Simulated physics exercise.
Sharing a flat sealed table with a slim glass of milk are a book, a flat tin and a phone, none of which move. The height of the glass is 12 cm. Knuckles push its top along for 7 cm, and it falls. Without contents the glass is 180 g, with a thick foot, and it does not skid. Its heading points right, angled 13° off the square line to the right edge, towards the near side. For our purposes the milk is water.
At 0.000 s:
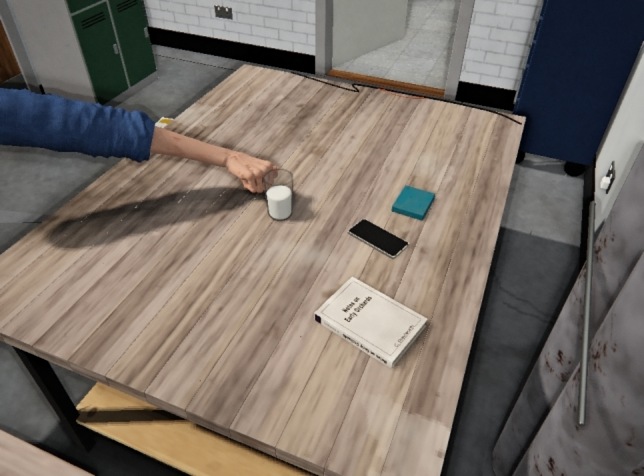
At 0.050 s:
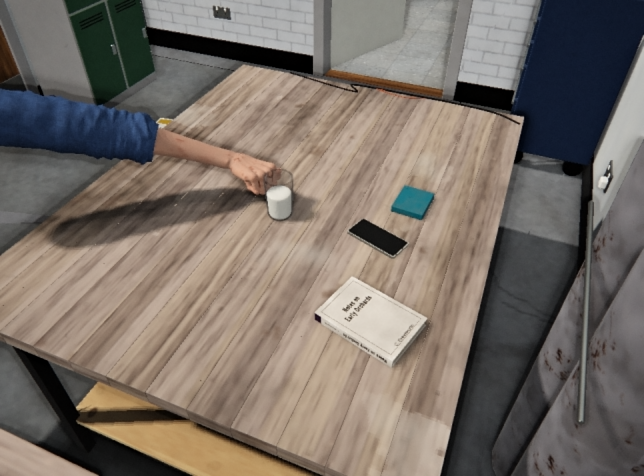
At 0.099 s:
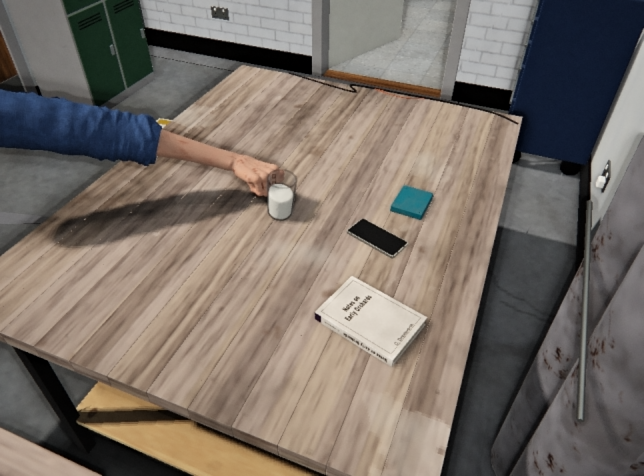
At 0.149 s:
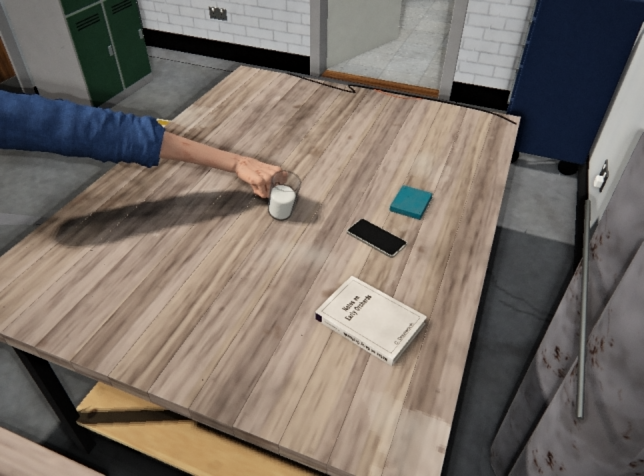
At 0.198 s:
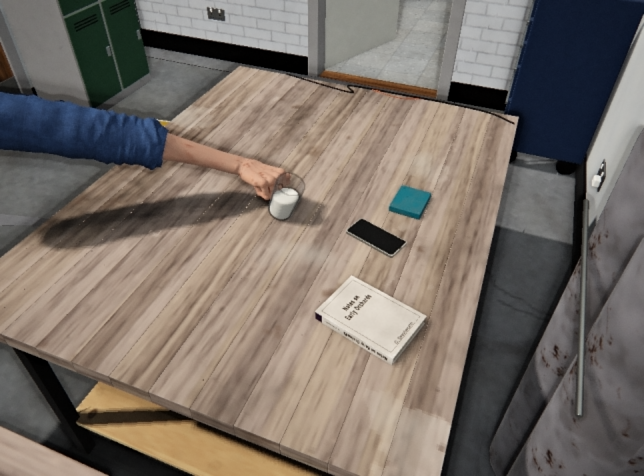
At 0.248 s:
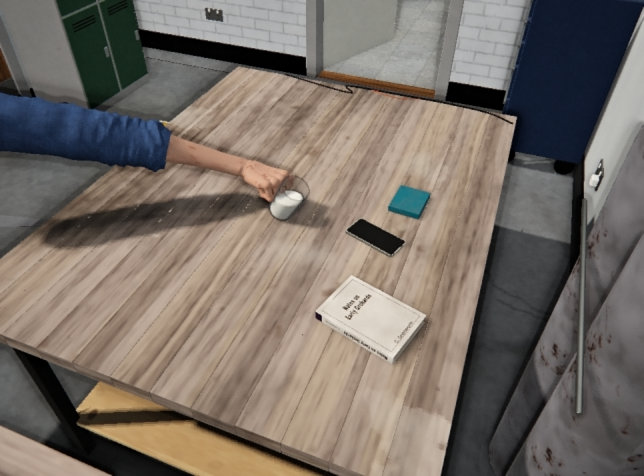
On a wooden table in a room with green lockers, a blue-sleeved arm rested its knuckles against a glass of milk, then pushed the top rightward, leaning it away from the hand.
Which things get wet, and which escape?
Book: Wet; flat tin: Escapes; phone: Wet.
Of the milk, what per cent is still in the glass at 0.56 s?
It is close to 74 percent.
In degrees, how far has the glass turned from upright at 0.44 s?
Roughly 72 degrees.
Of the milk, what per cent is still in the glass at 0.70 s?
Roughly 40 per cent.
Then, 0.44 s in, the tilt is 73° and 100 per cent is in the glass, 0 has run off the table; wet so far, nothing.
Then, 0.56 s in, the tilt is 88° and 74 per cent is in the glass, 0 has run off the table; wet so far, nothing.
Then, 0.70 s in, the tilt is 88° and 39 per cent is in the glass, 0 has run off the table; wet so far, phone.
Then, 0.94 s in, the tilt is 88° and 20 per cent is in the glass, 0 has run off the table; wet so far, book, phone.
Finally, 7 per cent is in the glass, 30 has run off the table; wet so far, book, phone.
